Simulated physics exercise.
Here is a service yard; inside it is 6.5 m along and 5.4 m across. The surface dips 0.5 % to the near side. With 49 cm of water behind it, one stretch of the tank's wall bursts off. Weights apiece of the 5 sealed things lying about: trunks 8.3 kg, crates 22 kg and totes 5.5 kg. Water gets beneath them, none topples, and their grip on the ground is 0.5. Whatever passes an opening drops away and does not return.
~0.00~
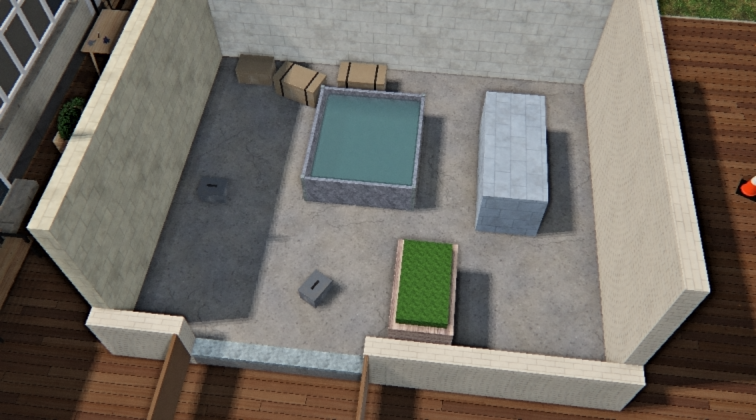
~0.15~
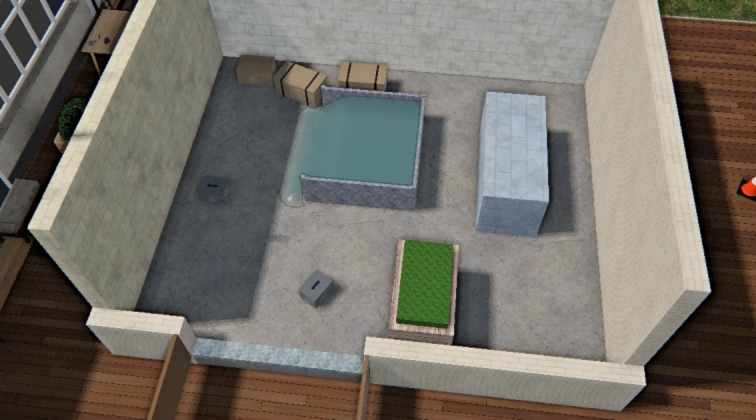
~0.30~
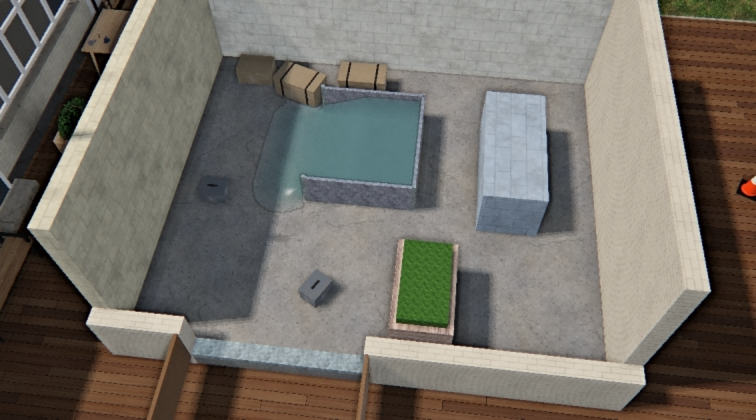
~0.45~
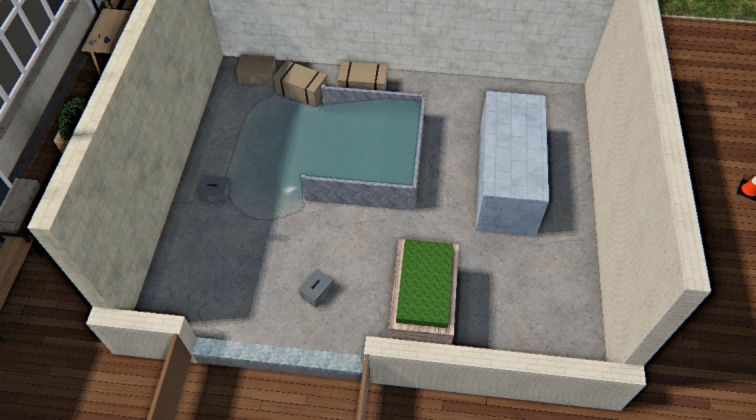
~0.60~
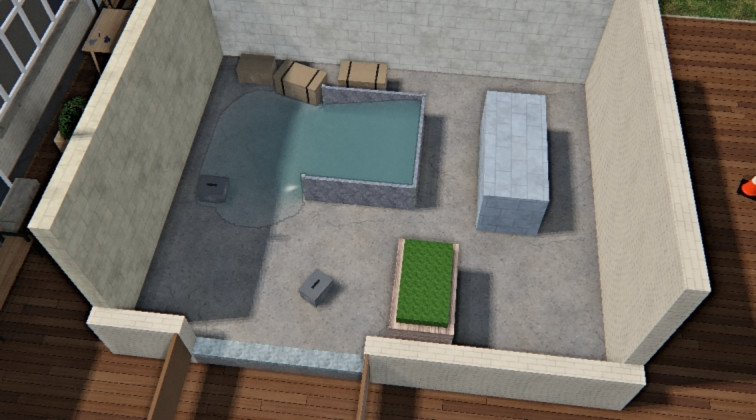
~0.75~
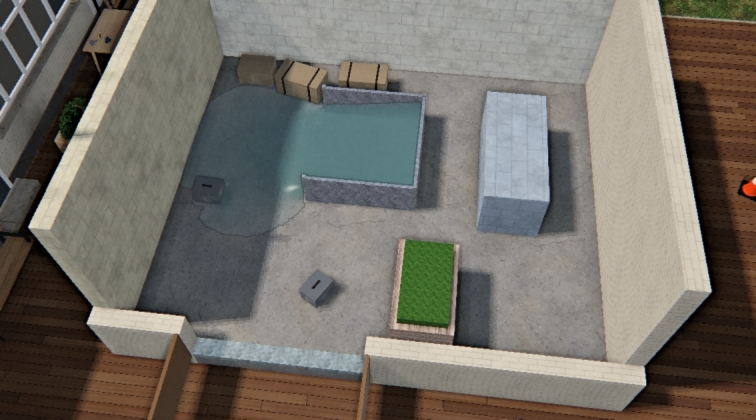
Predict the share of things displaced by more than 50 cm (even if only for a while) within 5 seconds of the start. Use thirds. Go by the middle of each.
That comes to at least two thirds.
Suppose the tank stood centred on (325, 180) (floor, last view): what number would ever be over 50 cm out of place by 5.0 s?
In that case 5 of them.
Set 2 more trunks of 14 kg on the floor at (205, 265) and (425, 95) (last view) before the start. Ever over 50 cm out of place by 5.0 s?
In that order: Past it, more.
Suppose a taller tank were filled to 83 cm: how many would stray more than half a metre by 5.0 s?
In that case 5 of them.
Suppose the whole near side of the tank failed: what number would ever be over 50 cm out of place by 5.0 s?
In that case 1 of them.
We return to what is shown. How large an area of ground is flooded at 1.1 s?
Some 10.0 m2.
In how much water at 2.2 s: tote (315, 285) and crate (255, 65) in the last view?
About 0 and 14 cm.
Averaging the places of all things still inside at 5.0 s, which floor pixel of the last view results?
At about (428, 133).
After 1.1 s 0 of 5 are over 50 cm from their spots; 0 afloat.
After 2.2 s 1 of 5 are over 50 cm from their spots; 2 afloat.
After 3.5 s 4 of 5 are over 50 cm from their spots; 1 afloat.
After 5.0 s 4 of 5 are over 50 cm from their spots, and 4 have been at some point; 1 afloat.
